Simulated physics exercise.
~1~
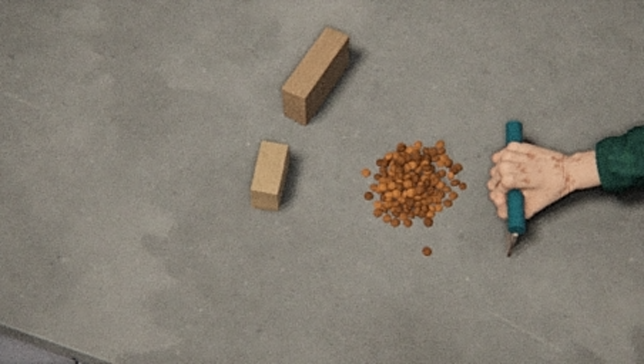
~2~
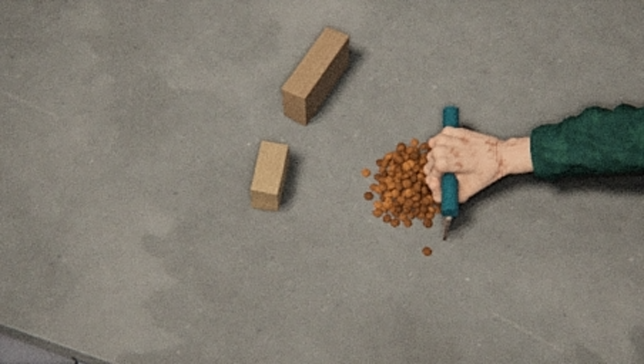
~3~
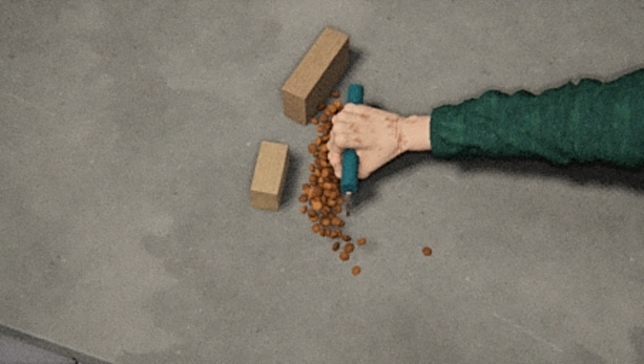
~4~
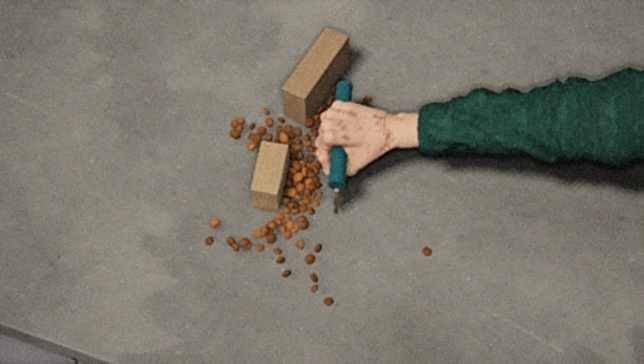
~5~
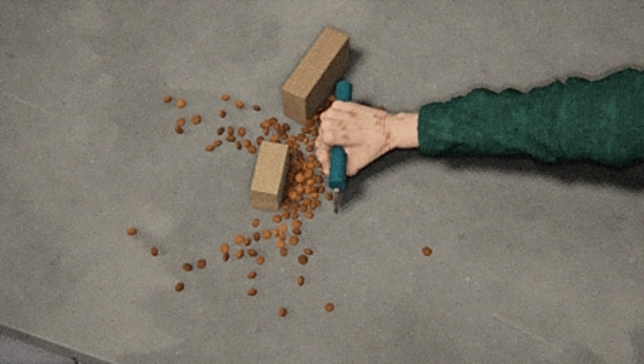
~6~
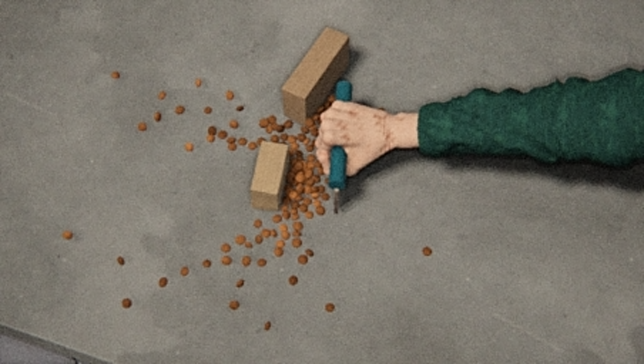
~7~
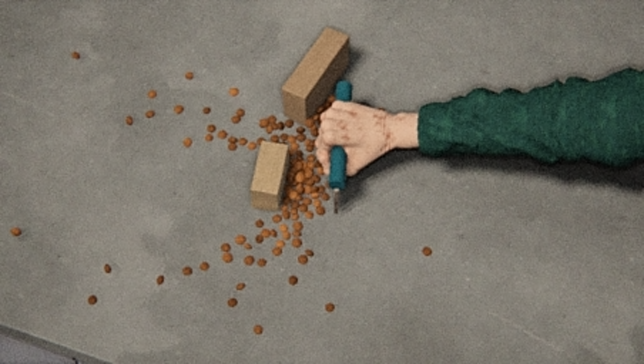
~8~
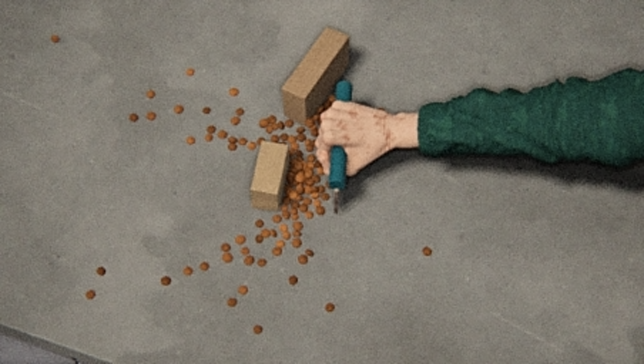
A hand in a green sleeve sweeps a teal scraper left, pushing a pile of brown kibble against two still tan blocks, where the scraper stops; some pieces scatter left through the gap and around the nearer block, while about half stay held up before the blocks.
